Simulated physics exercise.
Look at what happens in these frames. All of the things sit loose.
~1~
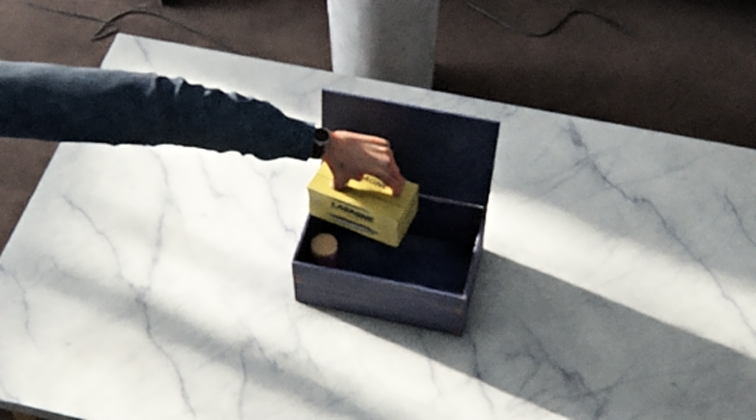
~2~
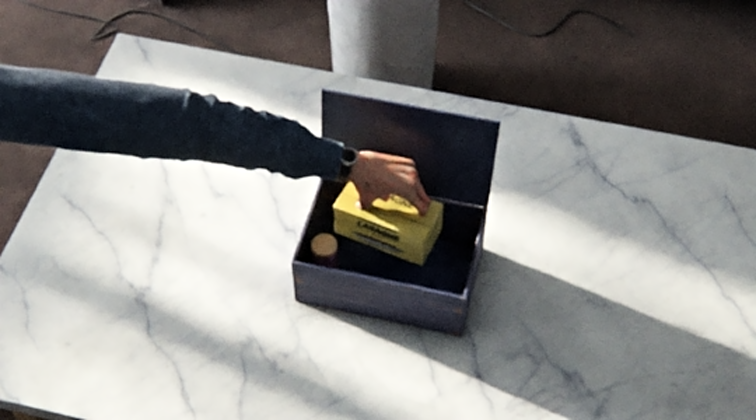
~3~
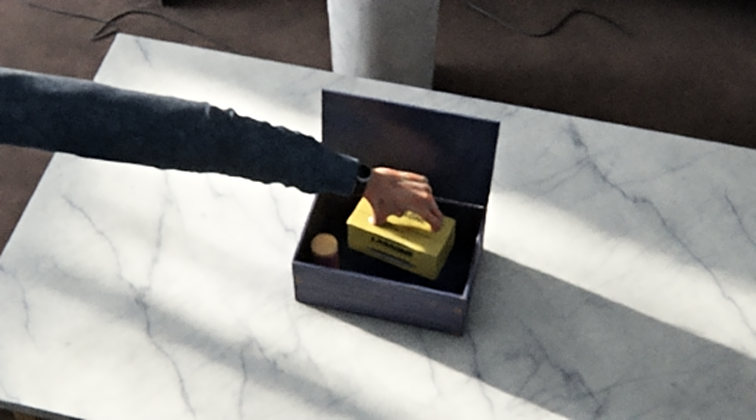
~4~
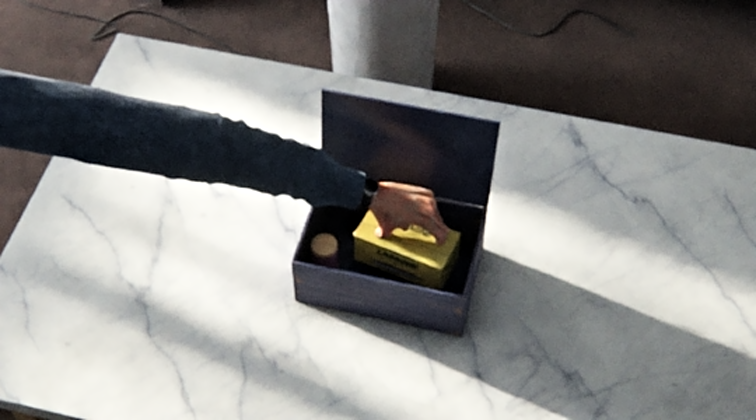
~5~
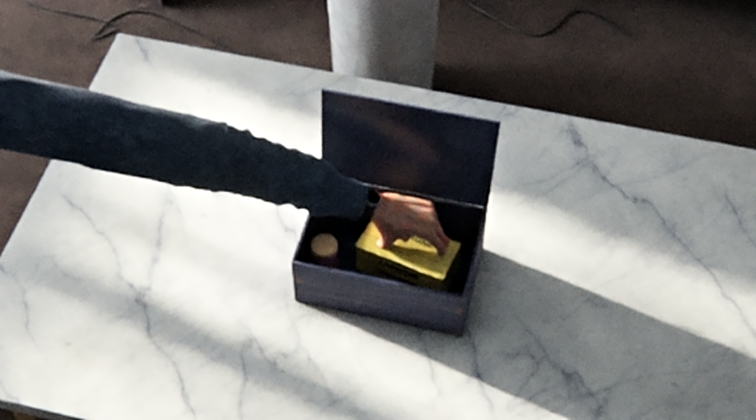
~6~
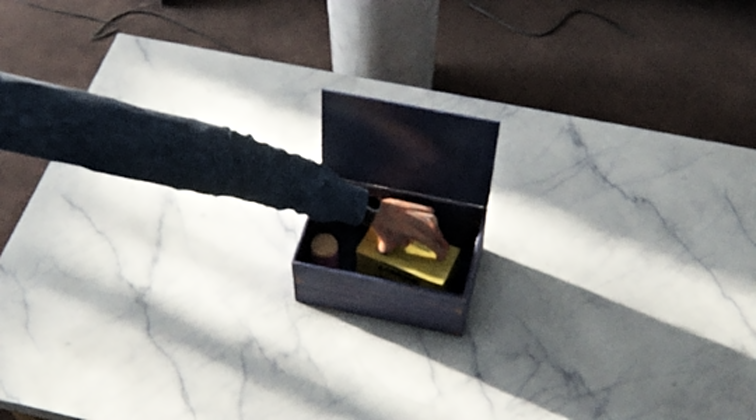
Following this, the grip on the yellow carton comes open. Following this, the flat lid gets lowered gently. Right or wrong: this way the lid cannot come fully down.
Wrong, the lid comes fully down.
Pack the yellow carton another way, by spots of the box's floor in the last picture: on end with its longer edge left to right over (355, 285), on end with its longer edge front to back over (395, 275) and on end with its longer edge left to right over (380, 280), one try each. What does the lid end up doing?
In the first case the lid comes down fully; in the second it stays propped open; in the third it stays propped open.
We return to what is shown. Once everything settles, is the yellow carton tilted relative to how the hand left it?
Result: The yellow carton remains as it was set.
Then, 1.30 s later than the last frame, lid 82° above the rim.
Then, 1.70 s later than the last frame, lid 45° above the rim.
Then, 1.90 s later than the last frame, lid 16° above the rim.
When it is over, lid shut; both as before. End places, in pixels of the last picture, yellow carton near (408, 262).
